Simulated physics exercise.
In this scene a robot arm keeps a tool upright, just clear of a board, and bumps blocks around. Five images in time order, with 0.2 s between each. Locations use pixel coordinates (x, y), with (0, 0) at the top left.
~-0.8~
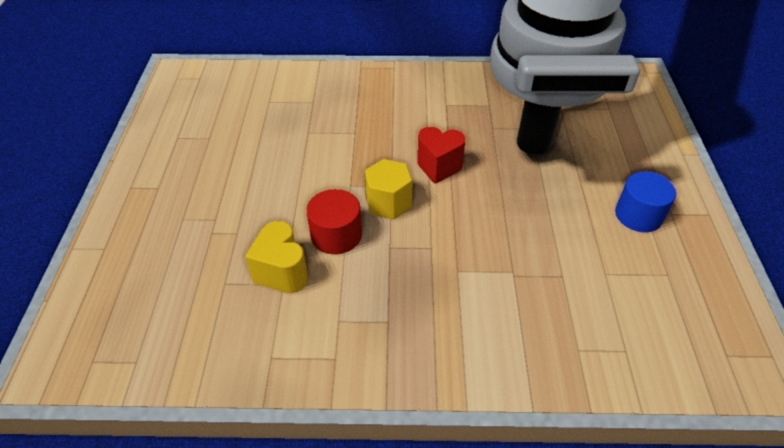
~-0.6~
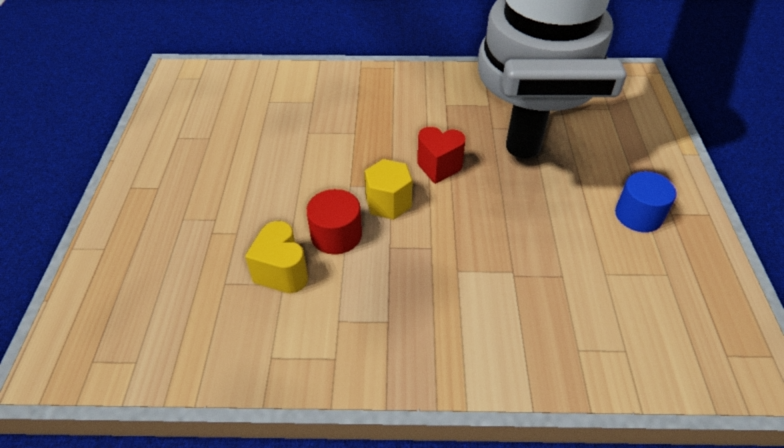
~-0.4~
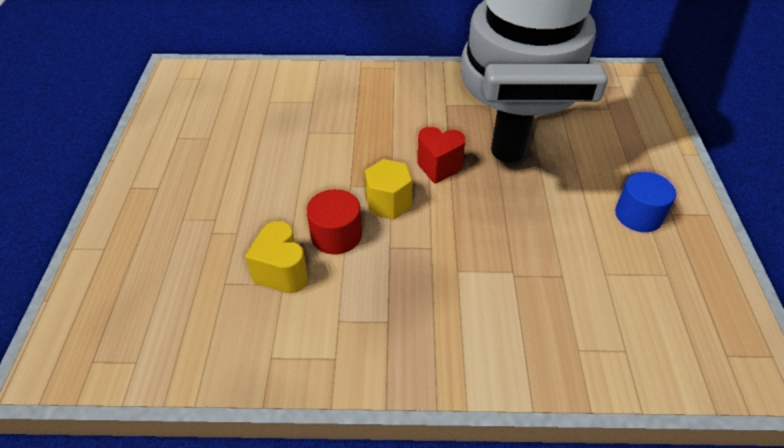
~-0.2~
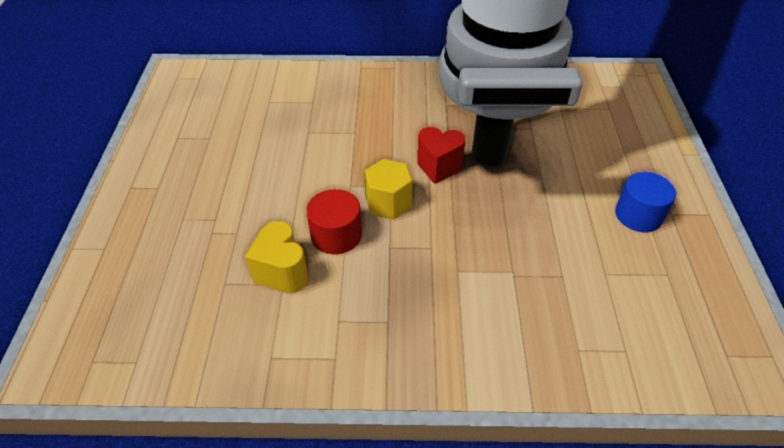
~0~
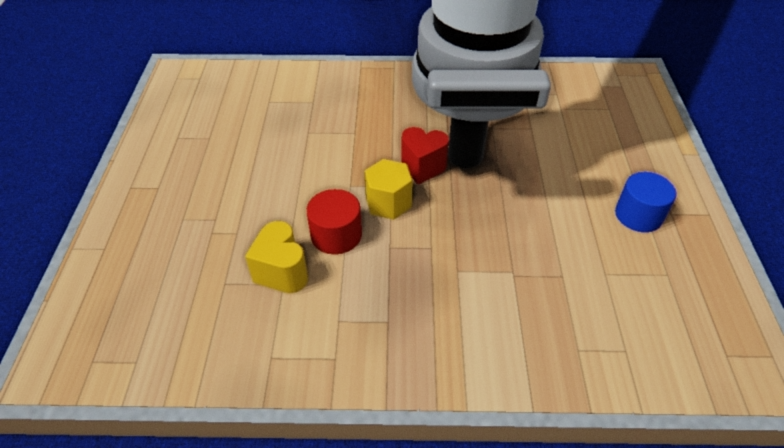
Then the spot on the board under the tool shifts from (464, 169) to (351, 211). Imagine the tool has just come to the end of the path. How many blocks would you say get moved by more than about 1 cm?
Blocks displaced: At least 3.
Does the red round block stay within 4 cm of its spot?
No, that is not what happens.
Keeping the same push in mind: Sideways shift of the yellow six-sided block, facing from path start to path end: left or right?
Towards the left-hand side.
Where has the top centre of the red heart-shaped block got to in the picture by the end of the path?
The middle of its upper face should be somewhere near (374, 141).
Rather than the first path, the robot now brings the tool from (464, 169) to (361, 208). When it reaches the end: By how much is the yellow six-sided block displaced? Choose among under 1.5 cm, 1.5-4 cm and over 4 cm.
It goes a long way, over 4 cm.
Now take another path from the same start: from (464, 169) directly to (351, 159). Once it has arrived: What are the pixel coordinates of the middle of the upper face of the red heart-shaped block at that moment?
When the path ends, it will be at (323, 149).
On the path given first. One third of the way, tool at (428, 172); red heart-shaped block at (390, 141), turned 40° clockwise.
Two thirds of the way, tool at (390, 186); red round block at (323, 216); yellow six-sided block at (362, 191), turned 35° anticlockwise; red heart-shaped block at (373, 141), turned 85° clockwise.
At the end, tool at (350, 200); yellow heart-shaped block at (246, 263); red round block at (292, 244); yellow six-sided block at (333, 213), turned 65° anticlockwise; red heart-shaped block at (374, 141), turned 85° clockwise.
